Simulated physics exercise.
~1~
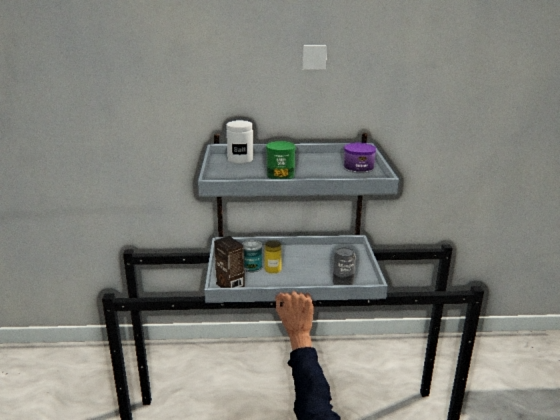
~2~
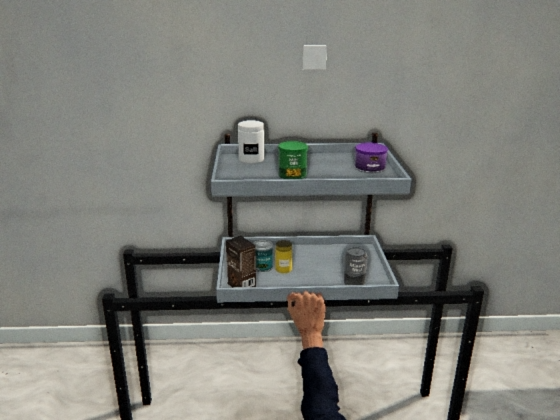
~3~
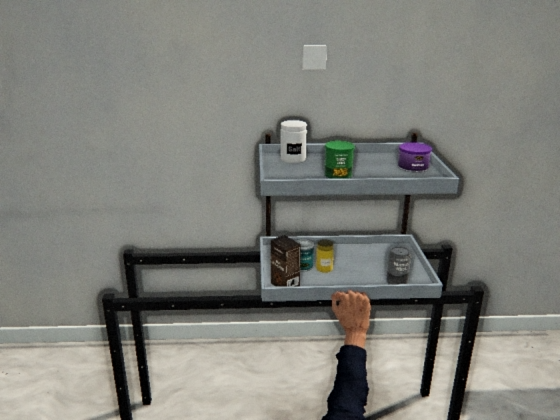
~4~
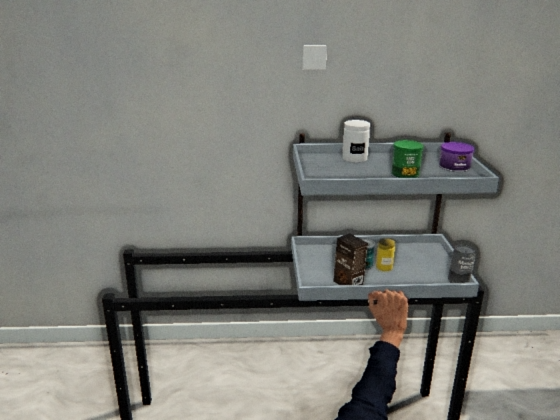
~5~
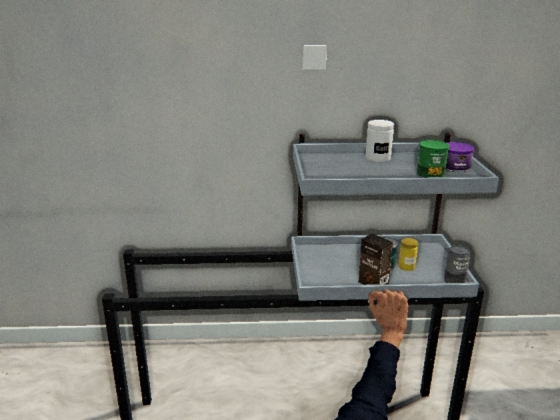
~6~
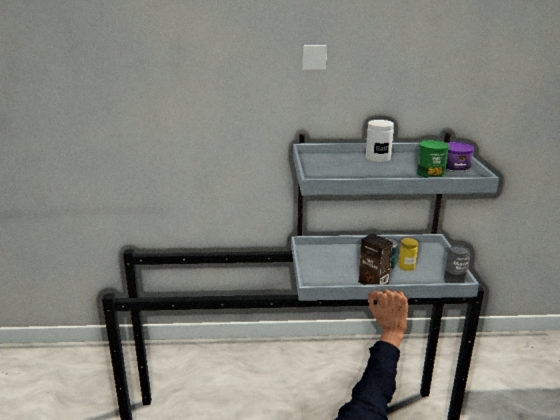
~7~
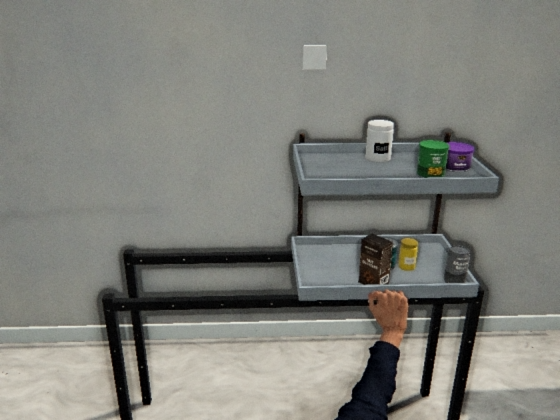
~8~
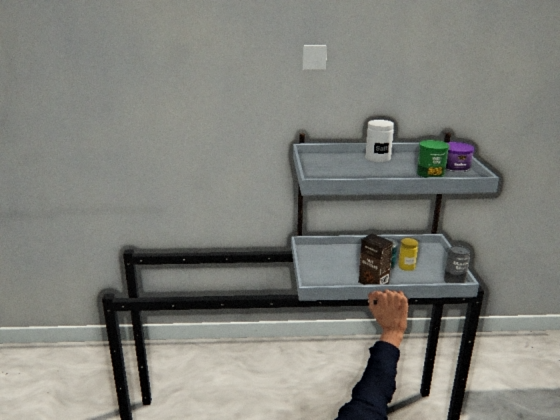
The footage shows a hand pushing a two-level grey tray unit rightward along black rails until it stops at the right end, where a brown carton, yellow shaker, white jar and green tin slide farther right across the trays; all the containers finish upright and still.
